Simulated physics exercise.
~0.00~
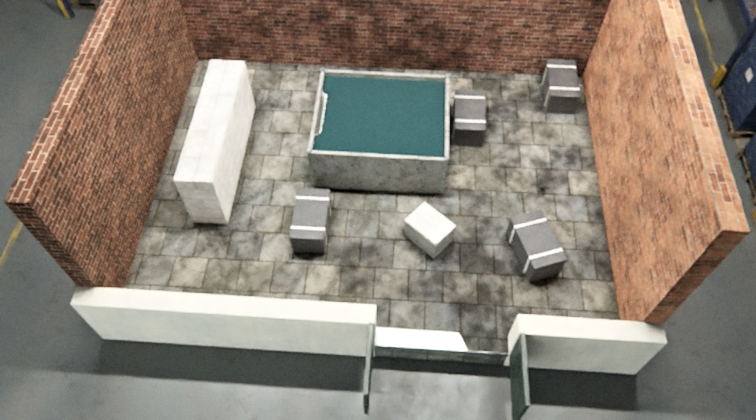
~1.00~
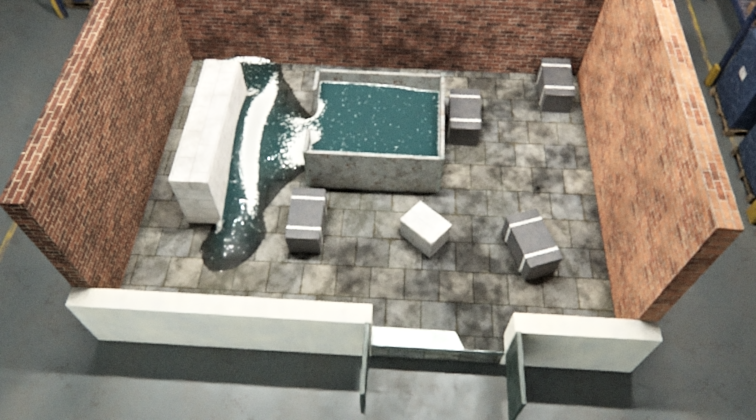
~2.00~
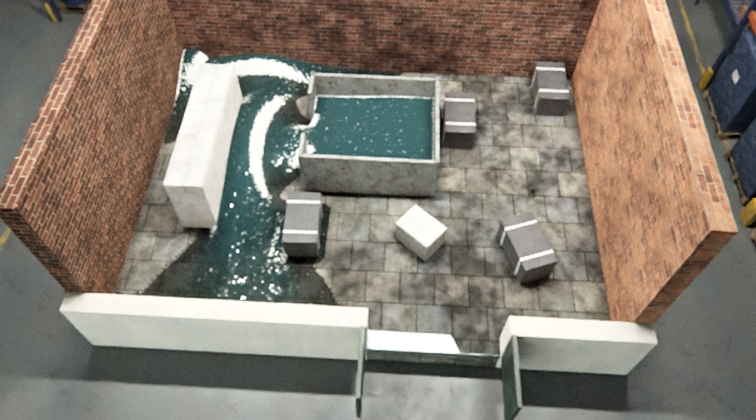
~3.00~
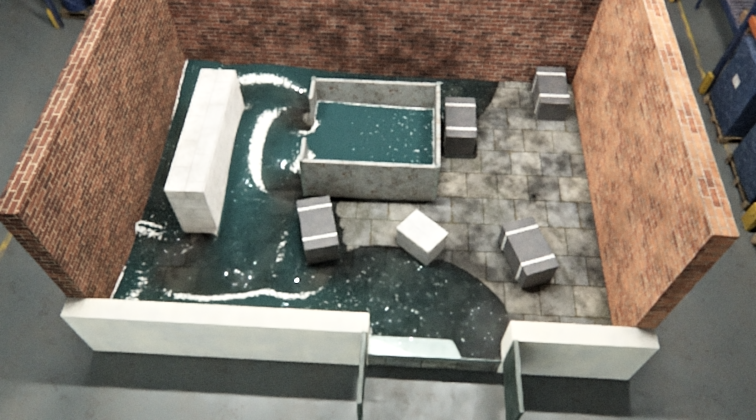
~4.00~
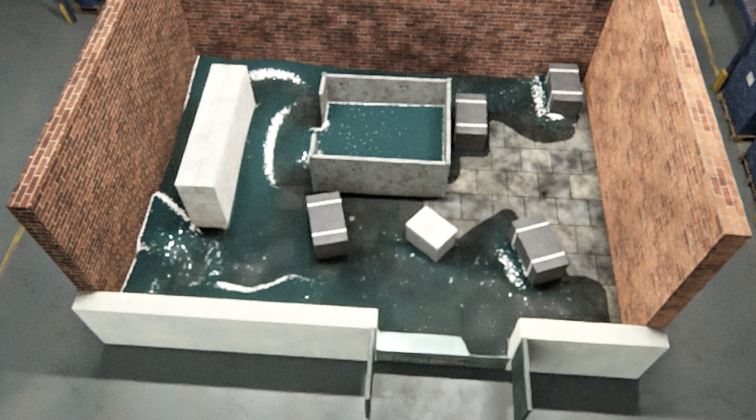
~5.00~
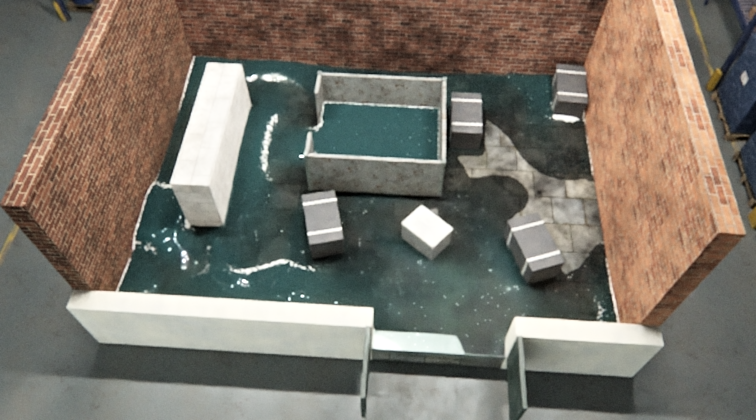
The video shows a brick-walled hall with a raised tank of dark green water, which bursts out through the tank's left side and spreads across the tiled floor around grey and white boxes, nudging a few slightly, until only a patch at right stays dry.
